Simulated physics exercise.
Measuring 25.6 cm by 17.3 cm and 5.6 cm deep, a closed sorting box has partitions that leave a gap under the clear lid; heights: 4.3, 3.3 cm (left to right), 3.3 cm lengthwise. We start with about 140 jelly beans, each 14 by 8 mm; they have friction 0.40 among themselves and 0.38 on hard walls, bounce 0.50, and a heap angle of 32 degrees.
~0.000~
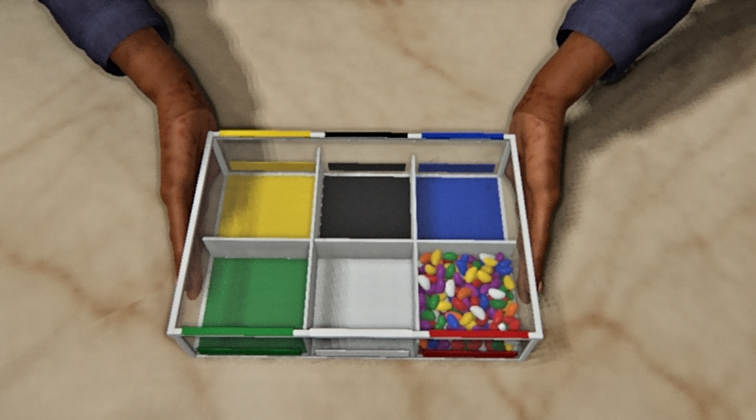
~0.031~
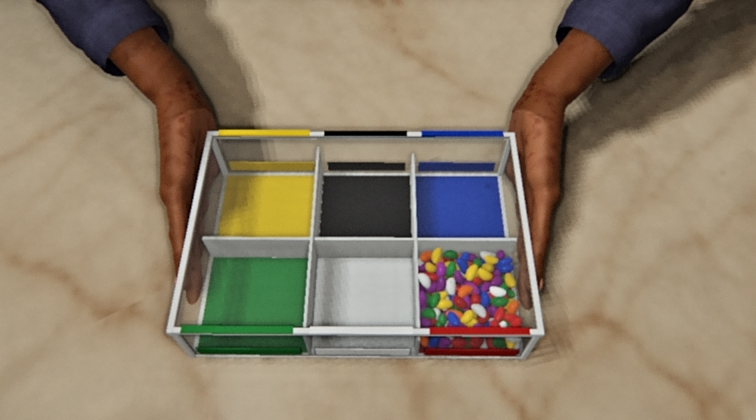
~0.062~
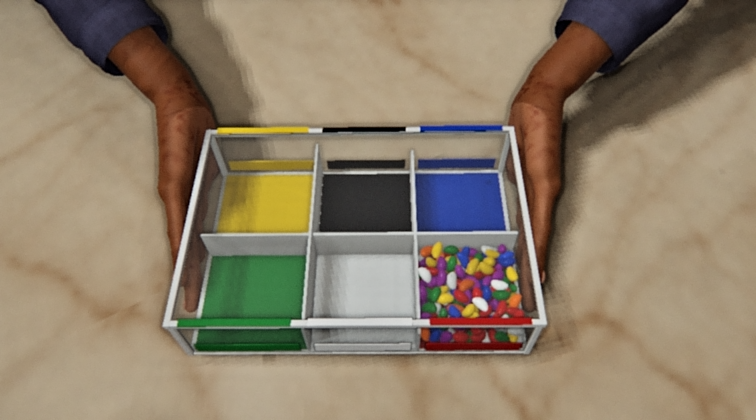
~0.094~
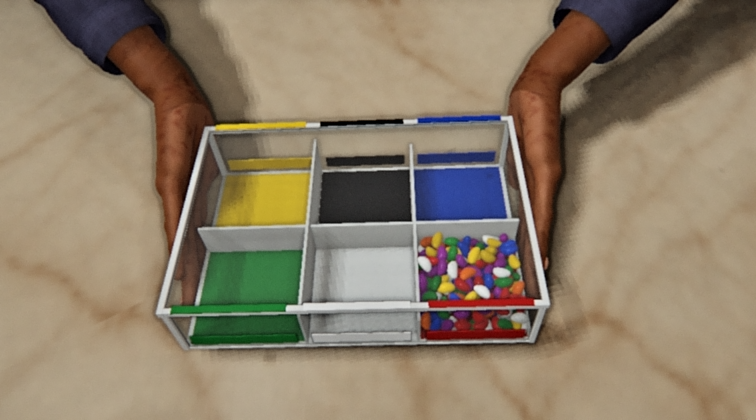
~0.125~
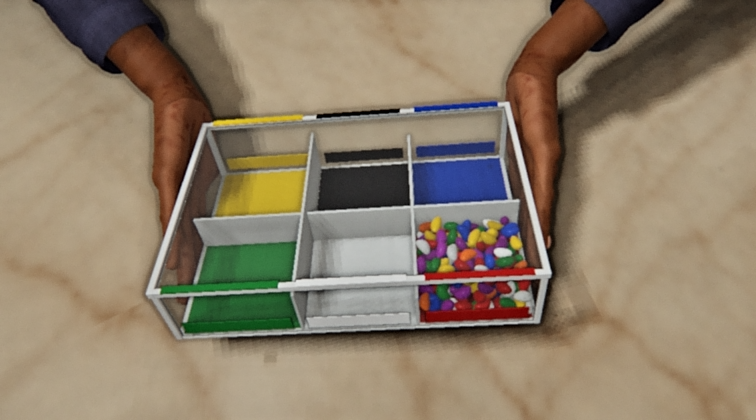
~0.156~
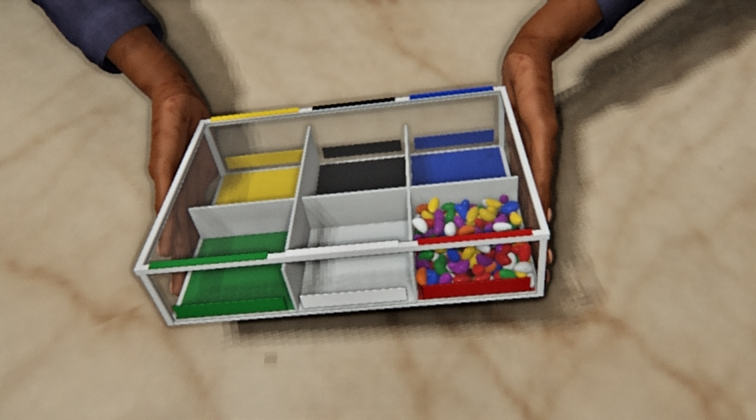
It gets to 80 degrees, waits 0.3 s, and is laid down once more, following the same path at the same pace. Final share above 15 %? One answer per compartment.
Red: Above, blue: Above, green: Below or equal, yellow: Below or equal, white: Below or equal, black: Above.
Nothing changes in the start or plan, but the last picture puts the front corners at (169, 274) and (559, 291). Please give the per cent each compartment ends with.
So it works out as red at 50 percent, blue at 50 percent, green at 0 percent, yellow at 0 percent, white at 0 percent and black at 0 percent.
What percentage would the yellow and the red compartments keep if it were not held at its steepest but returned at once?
Then, in per cent: Yellow 0, red 40.
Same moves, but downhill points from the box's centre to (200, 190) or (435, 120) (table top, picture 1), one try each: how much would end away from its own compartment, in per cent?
Roughly 85 % for the first direction, roughly 65 % for the second.
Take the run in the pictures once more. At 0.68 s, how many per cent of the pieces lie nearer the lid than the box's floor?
Roughly 60 per cent.
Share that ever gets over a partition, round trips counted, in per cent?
Around 70 in a hundred.
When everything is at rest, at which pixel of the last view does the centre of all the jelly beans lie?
Somewhere around (425, 202) in the final frame.
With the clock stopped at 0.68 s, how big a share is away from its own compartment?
Near 50 in a hundred.
Then, at 0.68 s, tilt 80 degrees; red 50 %, blue 25 %, black 25 %.
After 1.03 s, tilt 47 degrees; red 30 %, blue 30 %, black 35 %.
After 1.47 s, tilt 0 degrees; red 30 %, blue 30 %, black 35 %.
By 2.0 s all is still; red 30 %, blue 30 %, green 0 %, yellow 0 %, white 0 %, black 35 %.
